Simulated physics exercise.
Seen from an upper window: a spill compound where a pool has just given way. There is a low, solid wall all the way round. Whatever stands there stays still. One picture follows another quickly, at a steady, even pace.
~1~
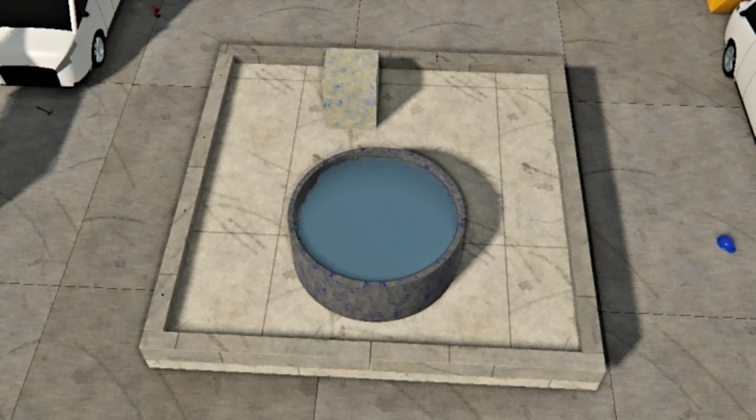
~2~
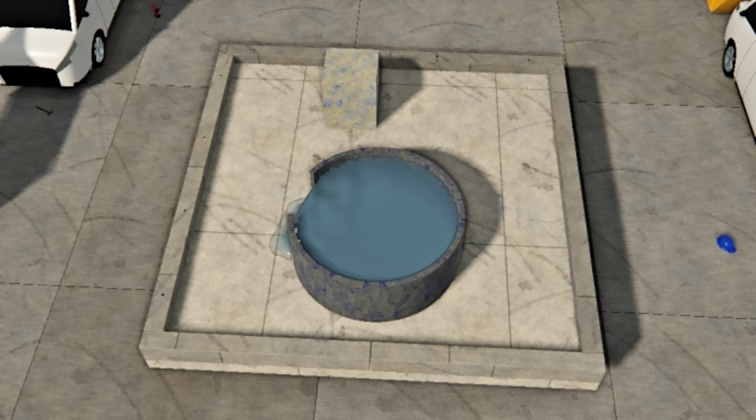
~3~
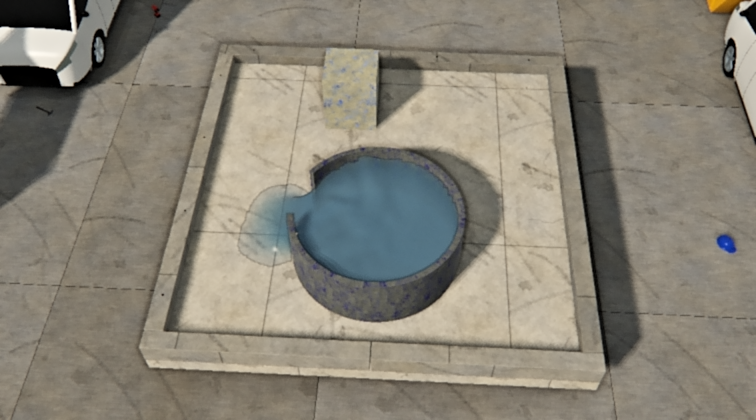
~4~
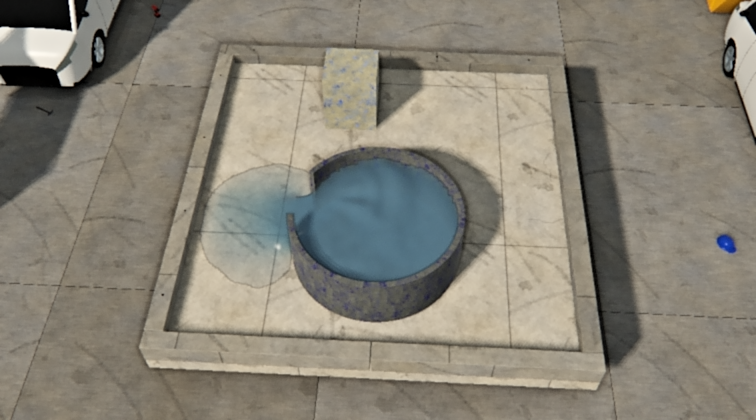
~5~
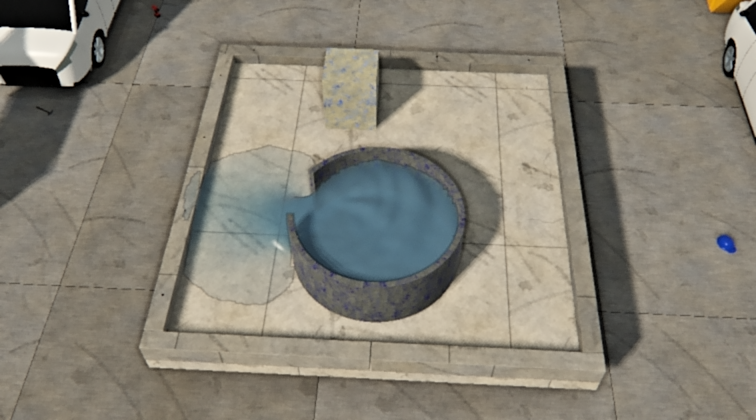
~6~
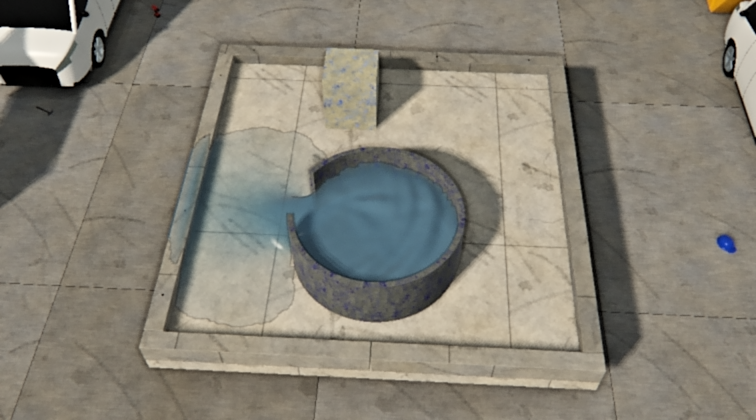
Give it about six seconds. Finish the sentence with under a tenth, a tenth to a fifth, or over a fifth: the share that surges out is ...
The share that surges out is a tenth to a fifth.
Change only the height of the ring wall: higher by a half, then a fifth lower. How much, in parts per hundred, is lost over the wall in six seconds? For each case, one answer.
Around 4 percent for the first try and around 26 percent for the second, I'd say.
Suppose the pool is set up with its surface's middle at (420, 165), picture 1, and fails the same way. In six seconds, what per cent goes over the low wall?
Close to 14 parts in a hundred.
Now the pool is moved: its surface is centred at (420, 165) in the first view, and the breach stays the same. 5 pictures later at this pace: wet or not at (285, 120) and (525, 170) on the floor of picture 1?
In the order asked: Soaked and spared.
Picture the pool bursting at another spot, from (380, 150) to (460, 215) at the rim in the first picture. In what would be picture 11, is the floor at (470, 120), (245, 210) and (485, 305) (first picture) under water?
Soaked, spared, spared.
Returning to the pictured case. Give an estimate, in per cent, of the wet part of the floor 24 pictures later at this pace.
I reckon 65 per cent or so.
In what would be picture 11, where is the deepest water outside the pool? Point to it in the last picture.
Check roughly (200, 209).
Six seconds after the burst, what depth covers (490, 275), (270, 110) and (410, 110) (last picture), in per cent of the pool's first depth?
First 2, next 12, last 2 in a hundred.
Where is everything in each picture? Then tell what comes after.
The first picture shows still water in the pool at (376, 216).
In the second picture, the front is at a hidden place, out from the gap at (302, 218).
In the third picture, the front is at (259, 201), out from the gap at (302, 220).
In the fourth picture, the front is at (217, 195), out from the gap at (303, 220).
In the fifth picture, the front is at (211, 166), out from the gap at (302, 220).
In the sixth picture, water pours out at (302, 220) and has run to (218, 138).
A moment on, water covers 25 % of the floor; the low wall has let 1 % over.
Next, water covers 25 % of the floor; the low wall has let 2 % over.
Then, water covers 40 % of the floor; the low wall has let 11 % over.
Later, water covers 60 % of the floor; the low wall has let 16 % over.
In the end, water covers 70 % of the floor; the low wall has let 17 % over.
